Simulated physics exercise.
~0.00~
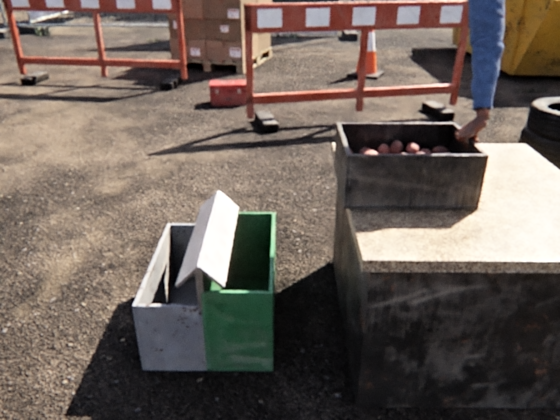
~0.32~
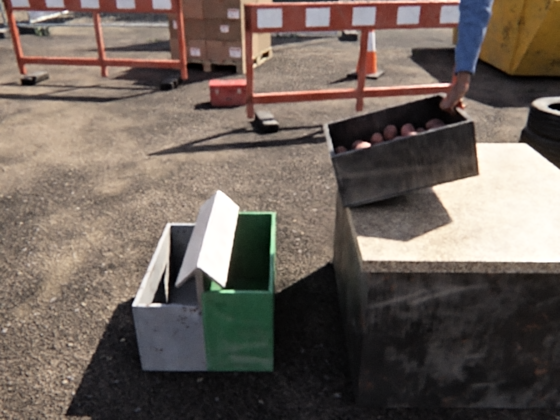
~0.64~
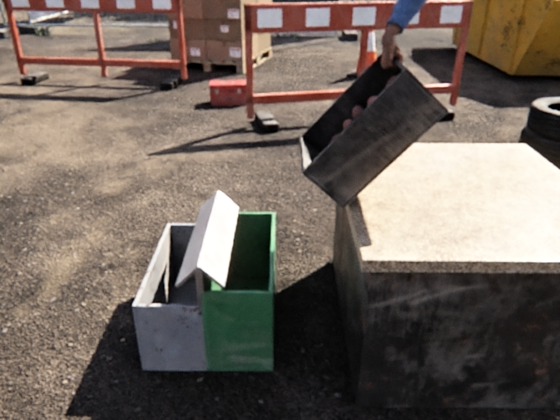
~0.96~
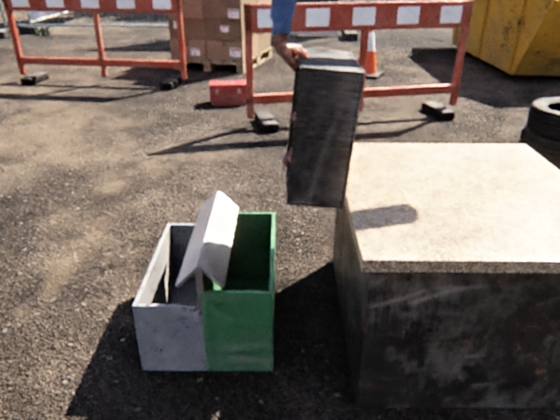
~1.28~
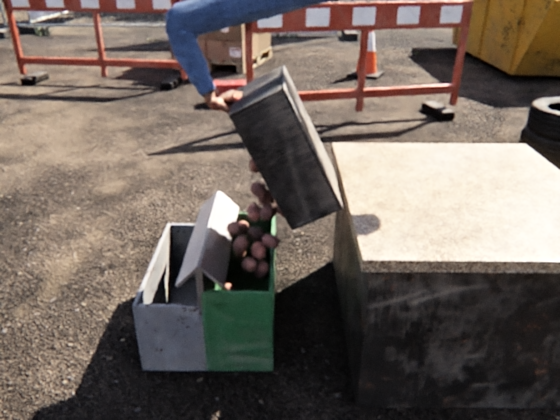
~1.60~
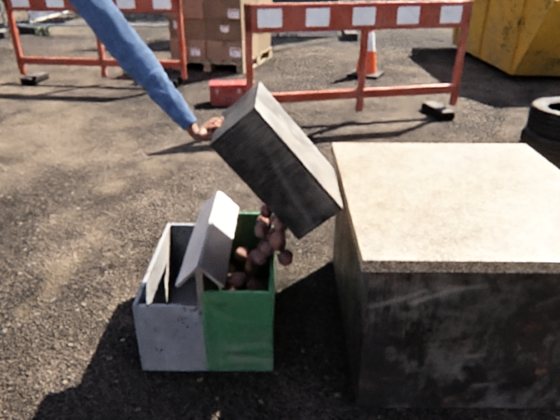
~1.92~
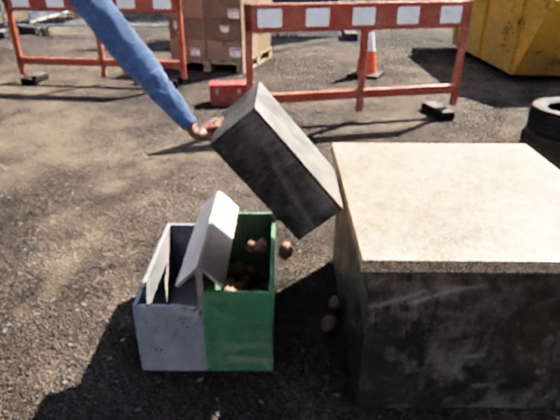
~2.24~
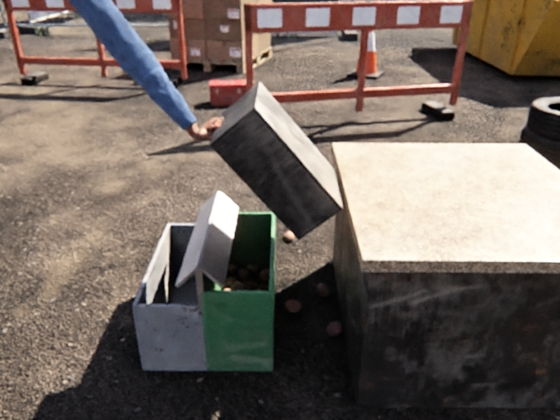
Black box of red potatoes being lifted and tipped leftward by hand, spilling most into a green trough, some onto the ground.
